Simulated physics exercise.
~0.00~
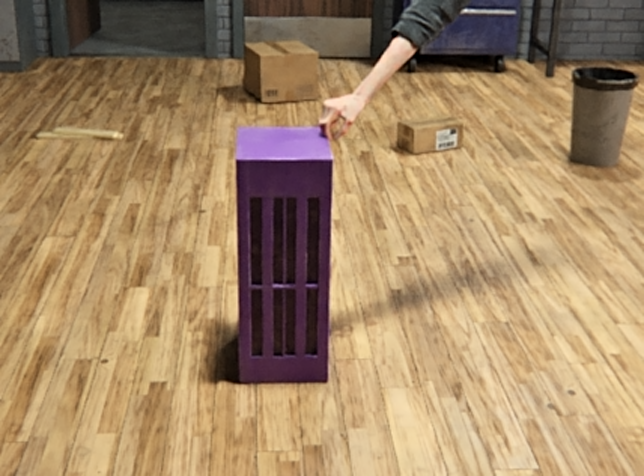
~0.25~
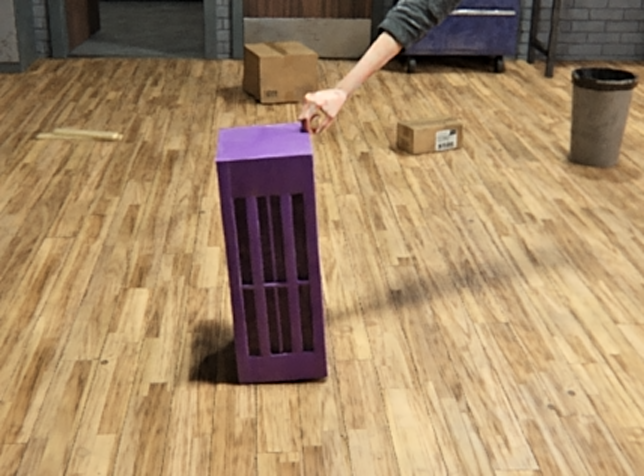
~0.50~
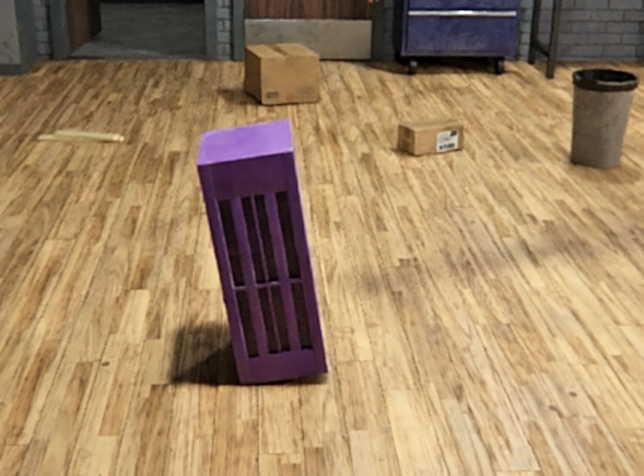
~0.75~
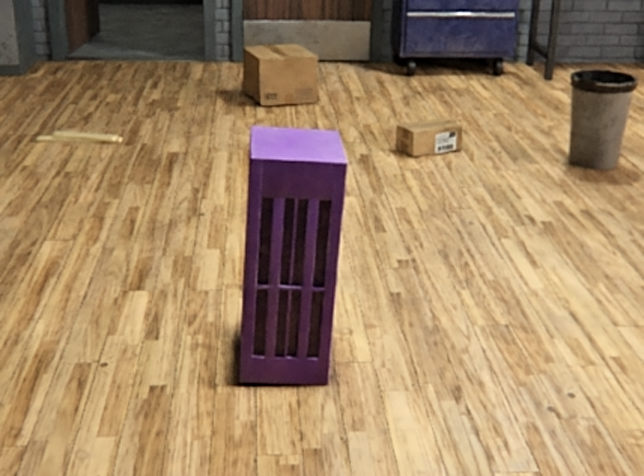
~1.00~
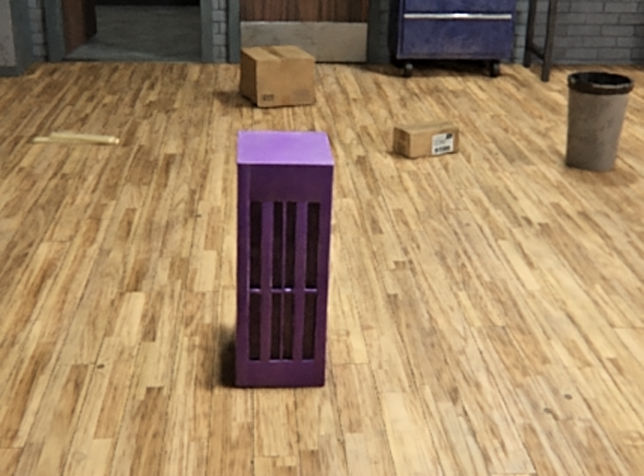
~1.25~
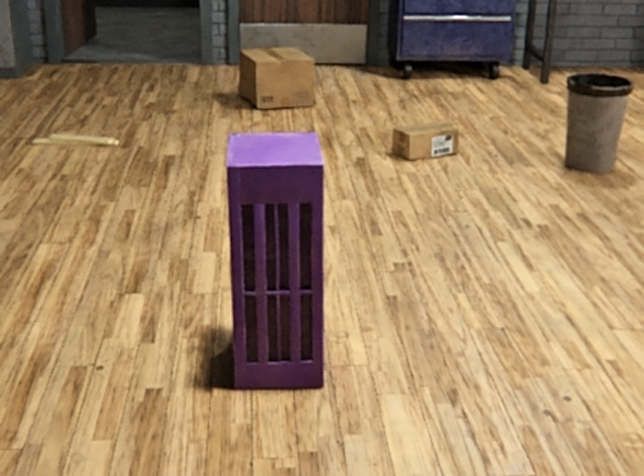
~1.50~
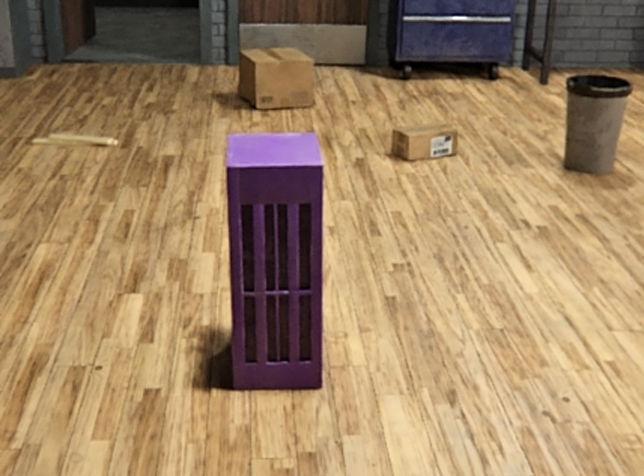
A hand tips a tall purple crate left, lets go, and it rocks back upright.
